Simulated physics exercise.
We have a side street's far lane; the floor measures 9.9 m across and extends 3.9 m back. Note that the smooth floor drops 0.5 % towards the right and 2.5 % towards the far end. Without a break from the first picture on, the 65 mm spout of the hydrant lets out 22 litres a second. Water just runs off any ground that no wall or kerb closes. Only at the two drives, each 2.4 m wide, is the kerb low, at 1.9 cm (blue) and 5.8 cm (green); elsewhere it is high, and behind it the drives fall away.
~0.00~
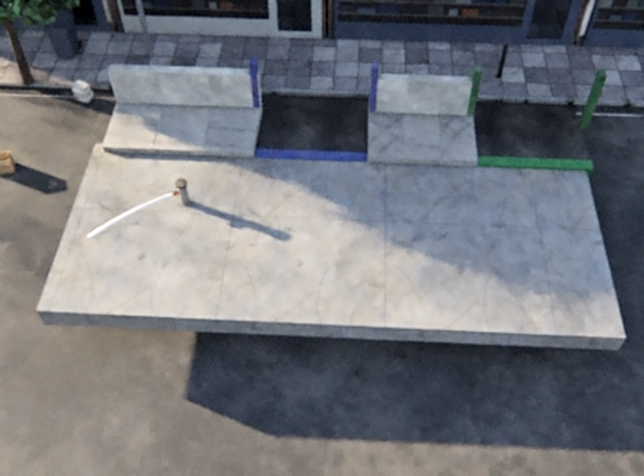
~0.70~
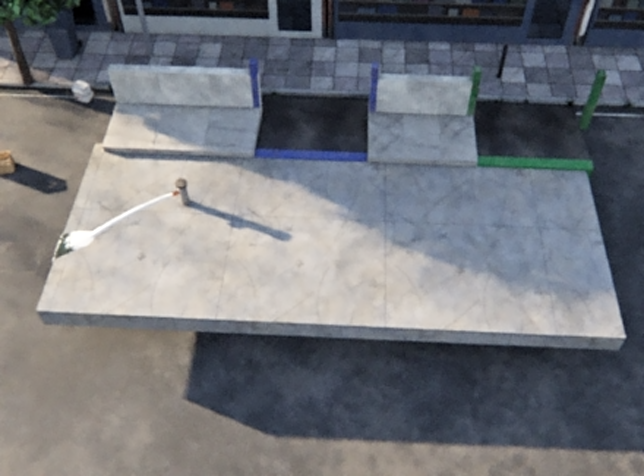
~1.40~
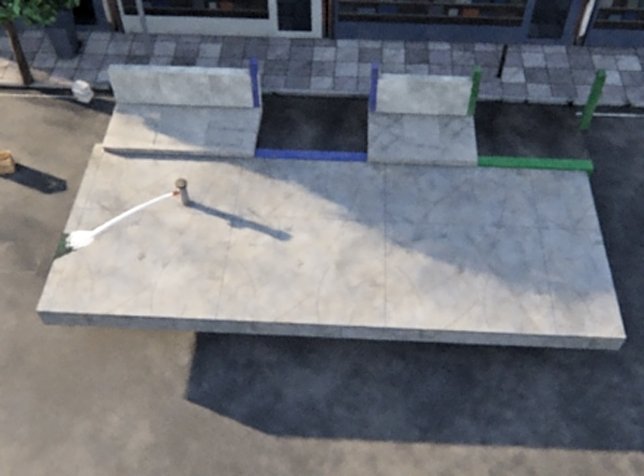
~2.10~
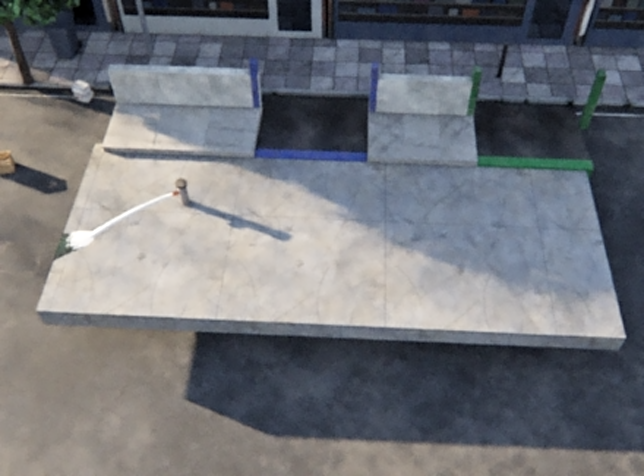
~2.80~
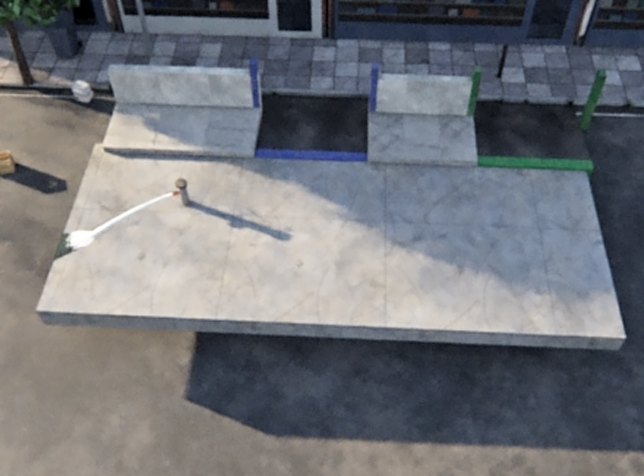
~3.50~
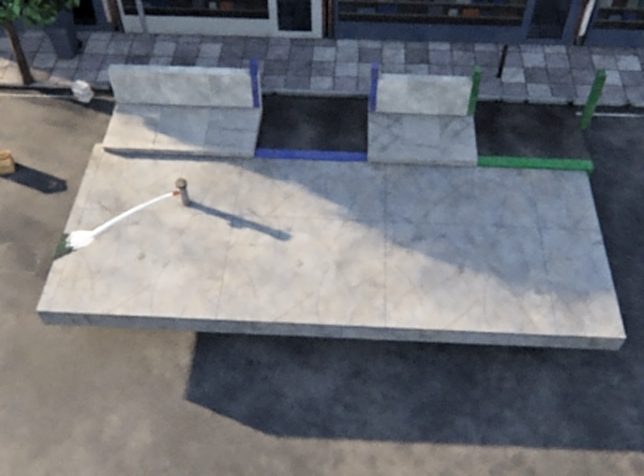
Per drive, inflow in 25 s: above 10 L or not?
At the end, the blue driveway falls short of the threshold, the green driveway falls short of the threshold.
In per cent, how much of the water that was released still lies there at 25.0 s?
Roughly 0 per cent.
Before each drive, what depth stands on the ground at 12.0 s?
Depth (cm) - blue: 0.0, green: 0.0.
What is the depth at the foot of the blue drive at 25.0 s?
I'd say close to 0.0 cm.
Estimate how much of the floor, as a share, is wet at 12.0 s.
About 0 percent of the floor.
After 5.0 s water covers under 5 % of the floor and is deepest (3 cm) near (84, 239); blue driveway not reached, green driveway not reached.
After 8.0 s water covers under 5 % of the floor and is deepest (3 cm) near (84, 239); blue driveway not reached, green driveway not reached.
After 12.0 s water covers under 5 % of the floor and is deepest (3 cm) near (84, 239); blue driveway not reached, green driveway not reached.
After 16.0 s water covers under 5 % of the floor and is deepest (3 cm) near (84, 239); blue driveway not reached, green driveway not reached.
After 25.0 s water covers under 5 % of the floor and is deepest (3 cm) near (84, 239); blue driveway not reached, green driveway not reached.
